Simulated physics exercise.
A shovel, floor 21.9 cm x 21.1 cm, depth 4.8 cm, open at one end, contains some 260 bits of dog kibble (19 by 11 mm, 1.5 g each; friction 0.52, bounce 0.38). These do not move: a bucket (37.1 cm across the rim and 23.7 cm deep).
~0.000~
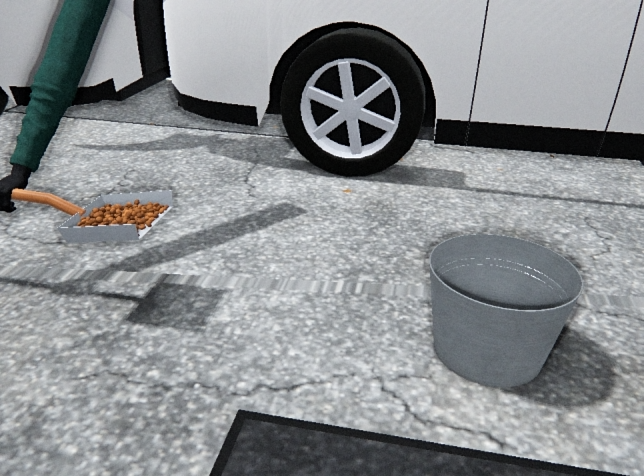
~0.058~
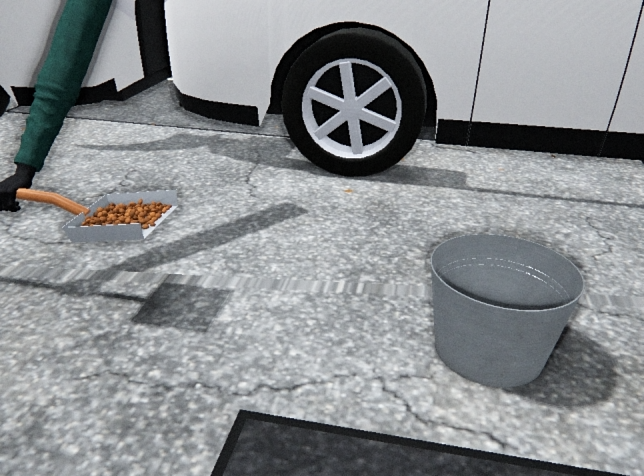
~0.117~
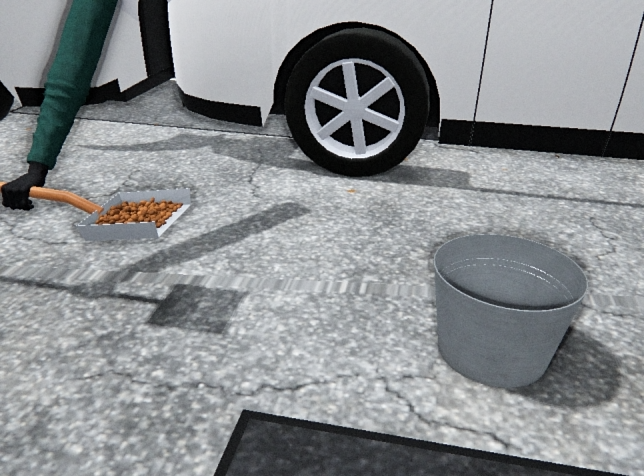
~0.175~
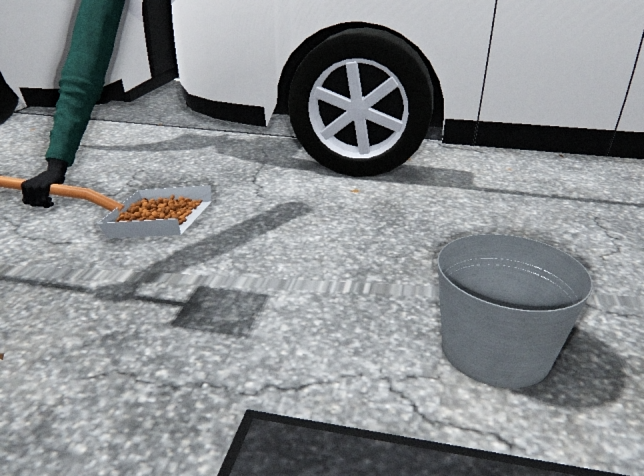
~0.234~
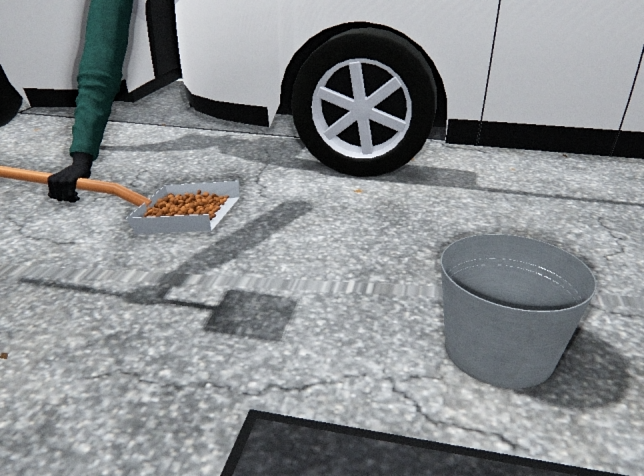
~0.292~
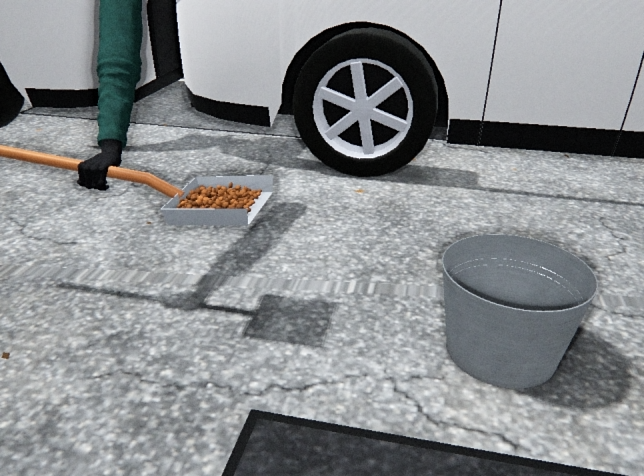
On cracked grey pavement beside a white vehicle, seen from slightly above, daylight throws sharp shadows across the ground. A grey bucket stands at right, a dark-rimmed wheel with pale spokes sits behind, a dark panel lies along the bottom edge, and a green-sleeved arm with a black glove grips an orange-handled grey shovel of brown kibble at left. The arm carries the loaded shovel steadily rightward, its shadow sliding along, while the view shifts very slightly.
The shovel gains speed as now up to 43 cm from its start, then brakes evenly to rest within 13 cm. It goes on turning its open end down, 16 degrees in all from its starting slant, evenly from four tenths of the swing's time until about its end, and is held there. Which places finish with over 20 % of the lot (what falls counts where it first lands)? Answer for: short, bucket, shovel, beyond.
Short under, bucket over, shovel under, beyond under.
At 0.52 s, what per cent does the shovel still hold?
Roughly 10 per cent.
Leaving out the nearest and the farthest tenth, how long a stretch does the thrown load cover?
Roughly 15 cm.
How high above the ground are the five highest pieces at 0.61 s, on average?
Some 40 cm.
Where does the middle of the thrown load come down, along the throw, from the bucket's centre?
Some 10 cm beyond it.
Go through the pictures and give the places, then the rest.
The first frame shows shovel at (96, 228); tilt 10 degrees; moved 0.0 cm; low side left; open edge at (159, 222); middle of the load at (118, 216); bucket at (504, 268).
The second frame shows shovel at (101, 227); tilt 10 degrees; moved 1.1 cm; low side left; open edge at (164, 221); middle of the load at (121, 216).
The third frame shows shovel at (115, 225); tilt 10 degrees; moved 4.5 cm; low side left; open edge at (178, 220); middle of the load at (134, 214).
The fourth frame shows shovel at (138, 222); tilt 10 degrees; moved 10.0 cm; low side left; open edge at (199, 217); middle of the load at (154, 211).
The fifth frame shows shovel at (167, 218); tilt 10 degrees; moved 17.9 cm; low side left; open edge at (229, 213); middle of the load at (182, 206).
The sixth frame shows shovel at (203, 211); tilt 7 degrees; moved 27.9 cm; low side left; open edge at (264, 208); middle of the load at (215, 199); bucket at (518, 268). It turns about 70 degrees a second.
Then, at 0.41 s, tilt 1 degrees; shovel 100 %; middle of all pieces near (306, 184).
After 0.52 s, tilt 6 degrees; shovel 10 %, in the air 90 %; middle of all pieces near (402, 194).
After 0.61 s, tilt 6 degrees; in the air 100 %; middle of all pieces near (479, 234).
After 0.70 s, tilt 6 degrees; bucket 100 %; middle of all pieces near (544, 299).
At rest (1.6 s), short 0 %, bucket 100 %, shovel 0 %, beyond 0 %.
